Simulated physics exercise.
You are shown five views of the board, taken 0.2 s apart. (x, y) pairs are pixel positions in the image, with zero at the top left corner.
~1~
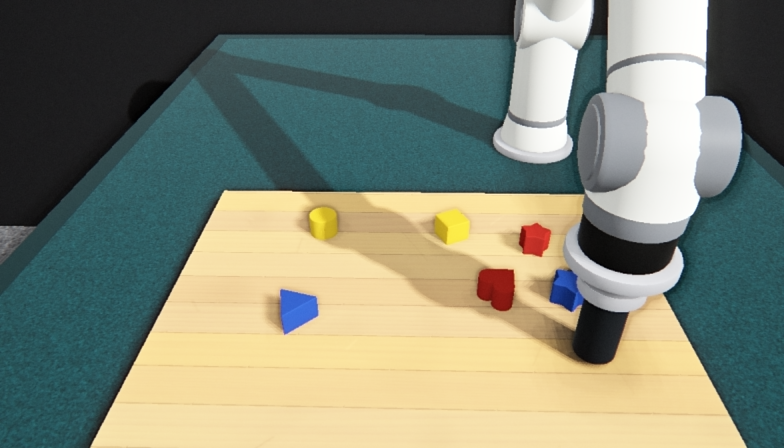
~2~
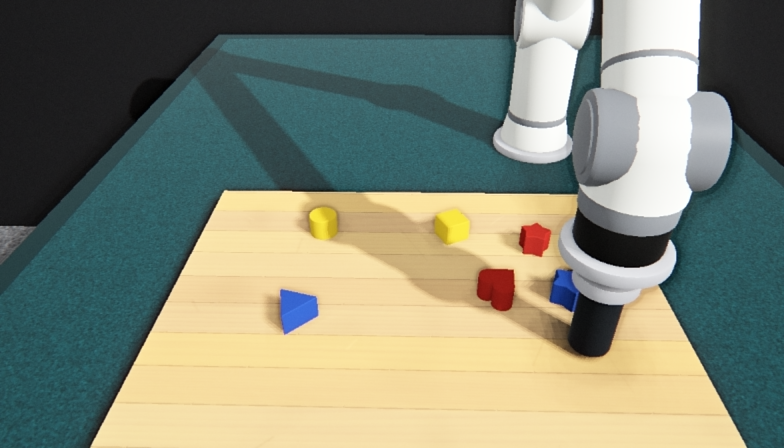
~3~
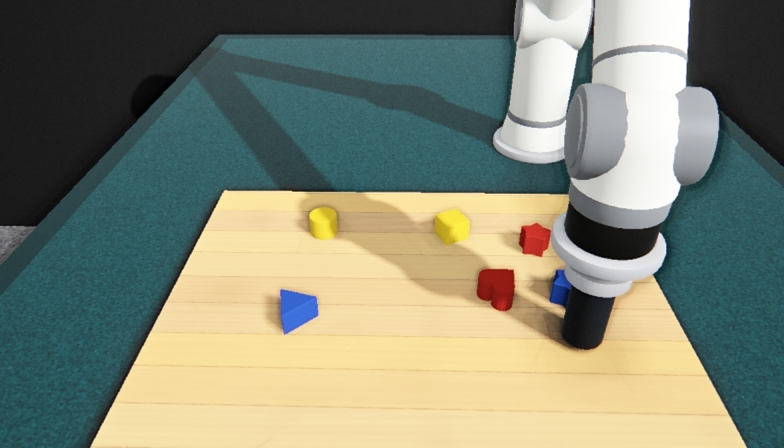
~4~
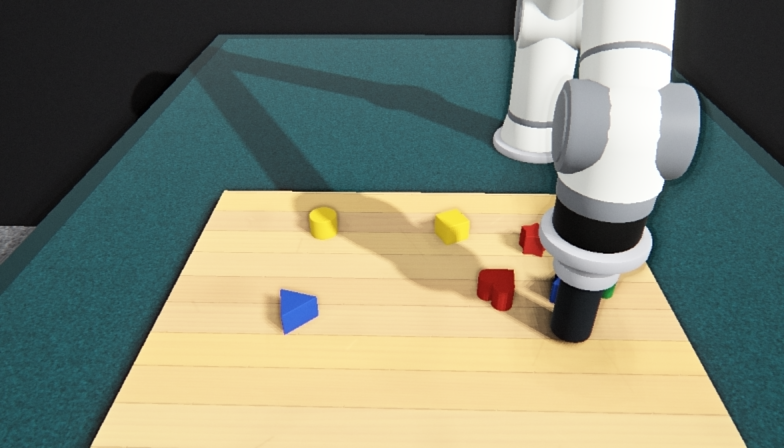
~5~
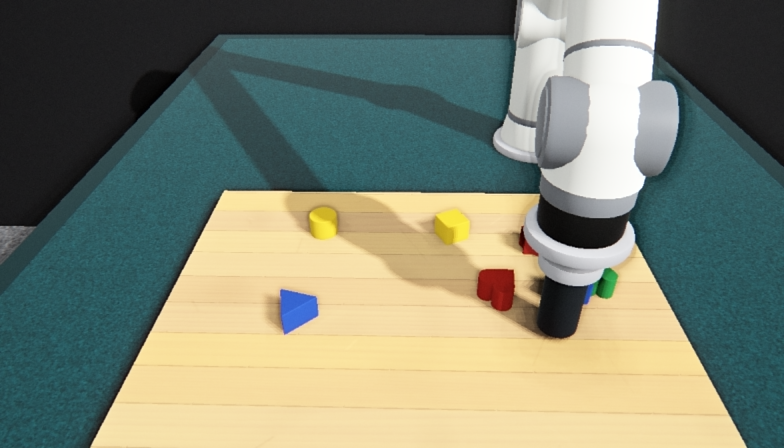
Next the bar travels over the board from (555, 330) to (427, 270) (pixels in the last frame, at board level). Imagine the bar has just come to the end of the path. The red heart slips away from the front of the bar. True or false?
The statement is correct.
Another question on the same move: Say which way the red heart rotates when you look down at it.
The block spins clockwise.
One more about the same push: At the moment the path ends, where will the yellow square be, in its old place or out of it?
It ends up on the same spot.
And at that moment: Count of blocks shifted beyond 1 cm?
The count is one.
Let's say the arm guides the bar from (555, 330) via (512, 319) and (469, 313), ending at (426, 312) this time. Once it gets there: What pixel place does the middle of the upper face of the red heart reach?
Its top middle is near (483, 270).
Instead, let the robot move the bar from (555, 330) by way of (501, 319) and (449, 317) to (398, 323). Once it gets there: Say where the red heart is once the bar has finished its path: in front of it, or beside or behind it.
I predict the bar has moved past it.
On the path given first. One third of the way, bar at (508, 304); red heart at (486, 269), turned 20° clockwise.
Two thirds of the way, bar at (465, 284); red heart at (467, 250), turned 95° clockwise.
At the end, bar at (427, 265); yellow square still; red heart at (464, 245), turned 115° clockwise; blue star block still.
